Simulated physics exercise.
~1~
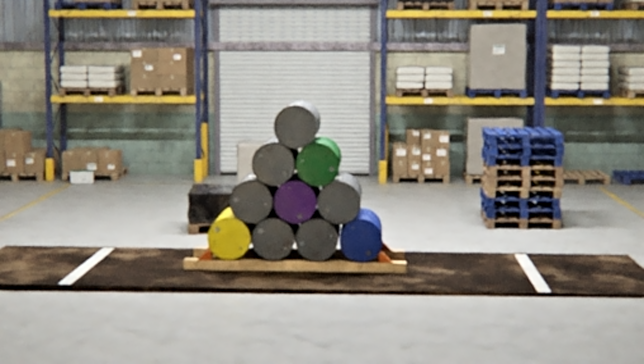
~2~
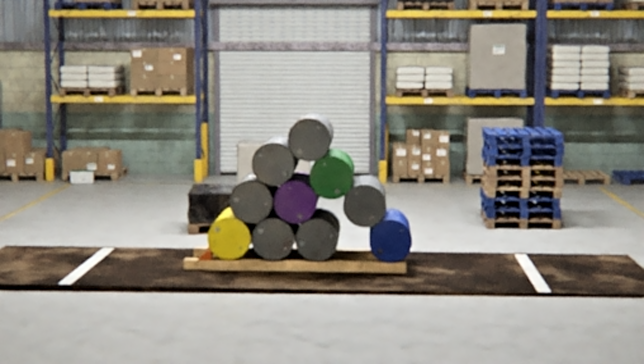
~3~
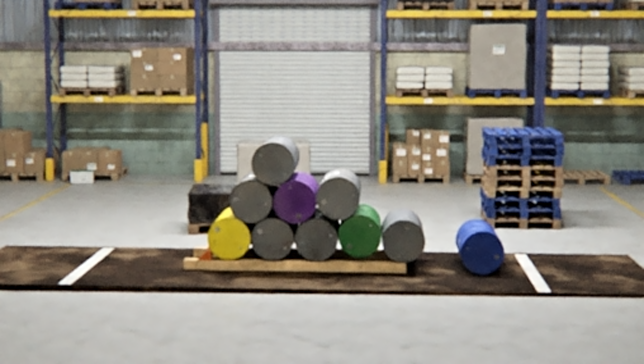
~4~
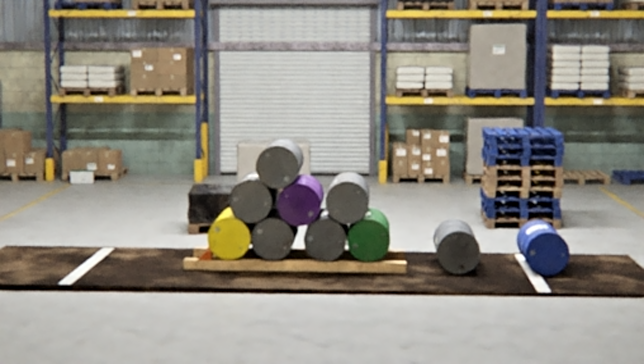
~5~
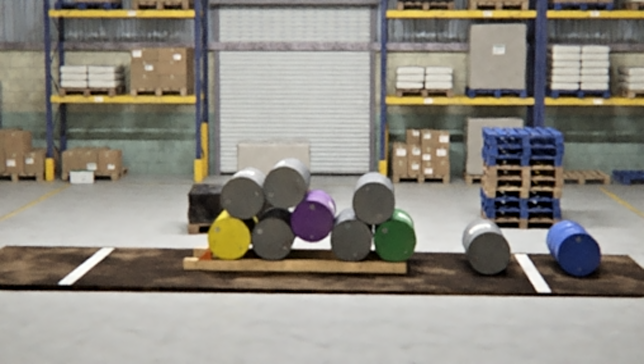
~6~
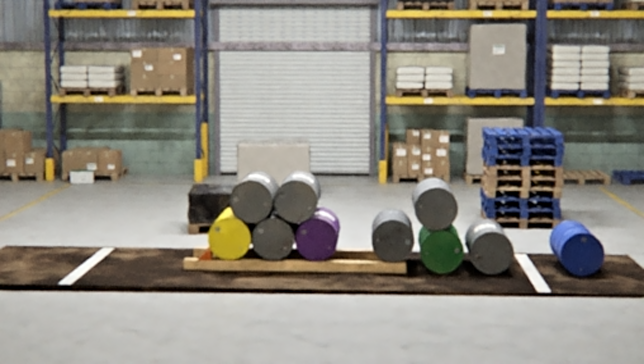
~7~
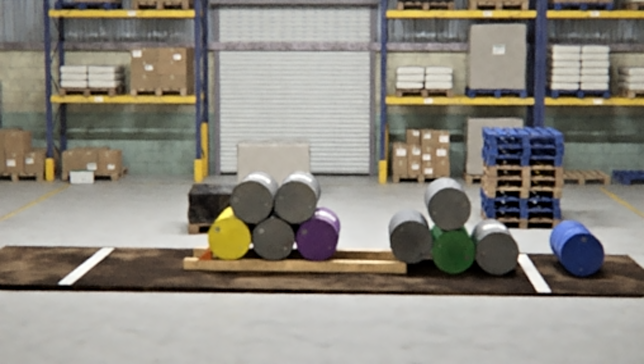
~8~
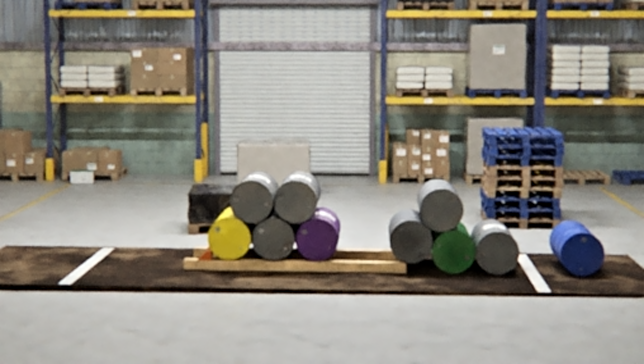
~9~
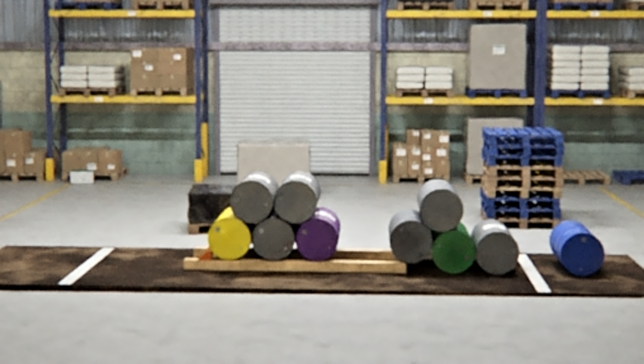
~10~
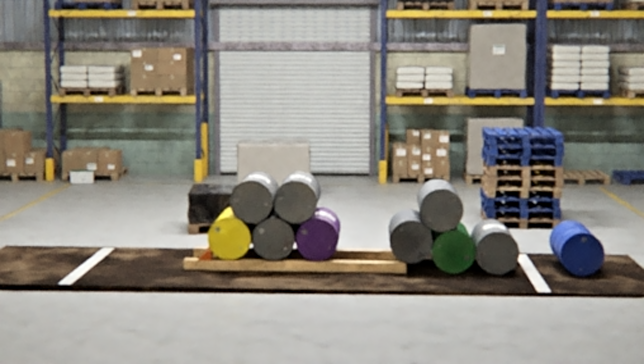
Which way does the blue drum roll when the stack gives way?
The blue drum rolls to the right, away from the stack and past the white line.
